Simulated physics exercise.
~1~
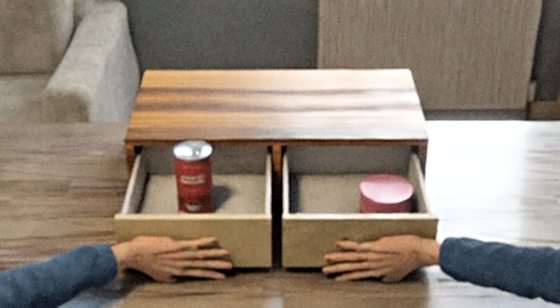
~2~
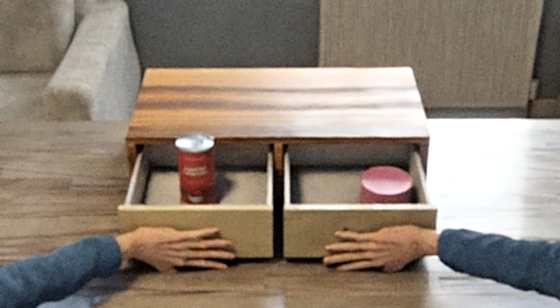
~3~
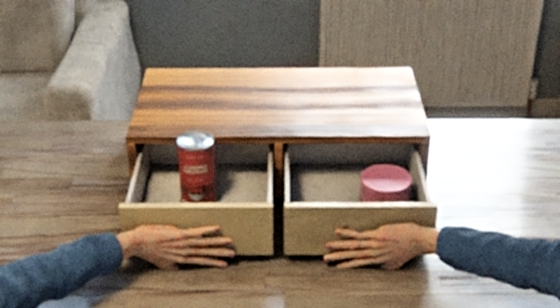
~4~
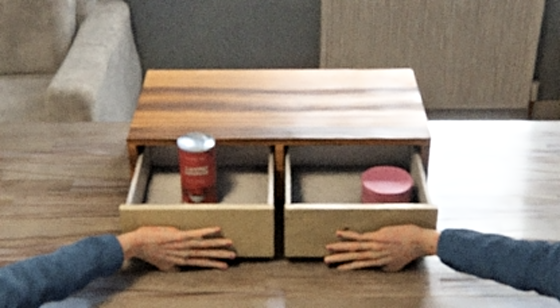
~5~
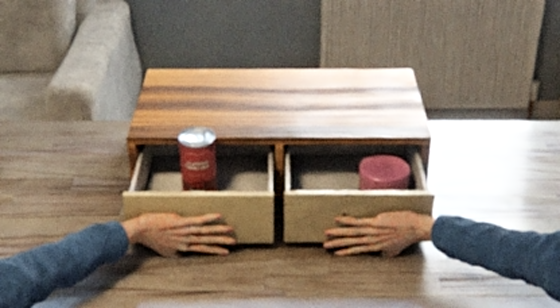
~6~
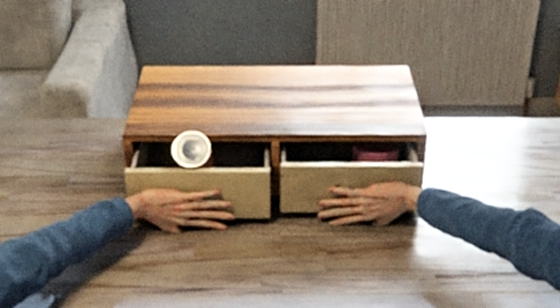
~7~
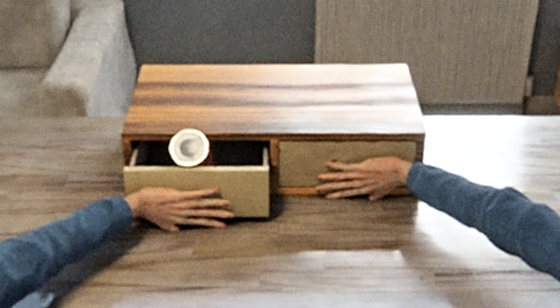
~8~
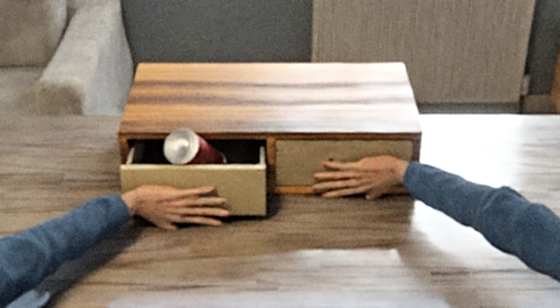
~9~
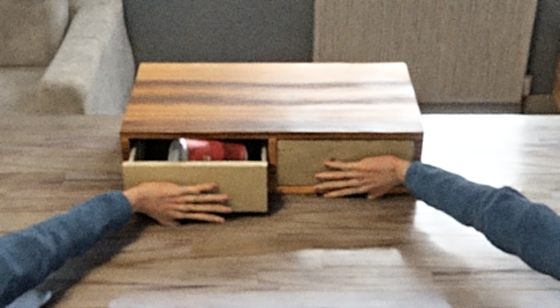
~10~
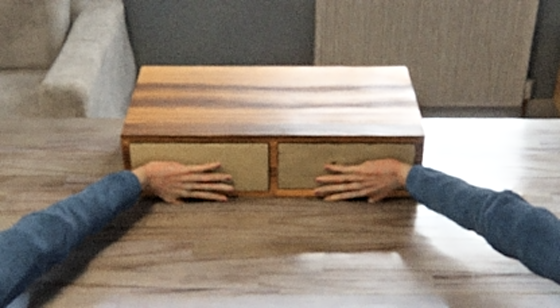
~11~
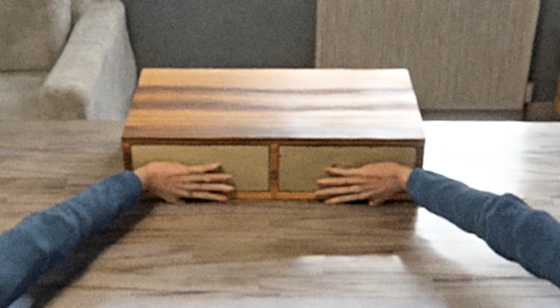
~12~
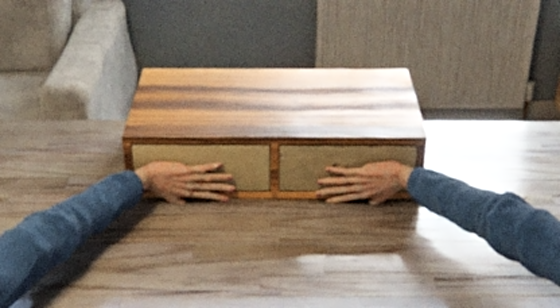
Two hands in blue sleeves rest against the fronts of a pair of open drawers in a striped wooden chest on a wood-grained table, seen from the front and slightly above, with a pale armchair behind. A red tin stands upright in the left drawer and a pink tub sits in the right. The hands push both drawers inward, and the tin tips toward the viewer as the tub slides out of sight. The right drawer shuts while the left pauses ajar, its tin rolling over onto its side. Then the left drawer closes too, leaving both flush under the still hands.
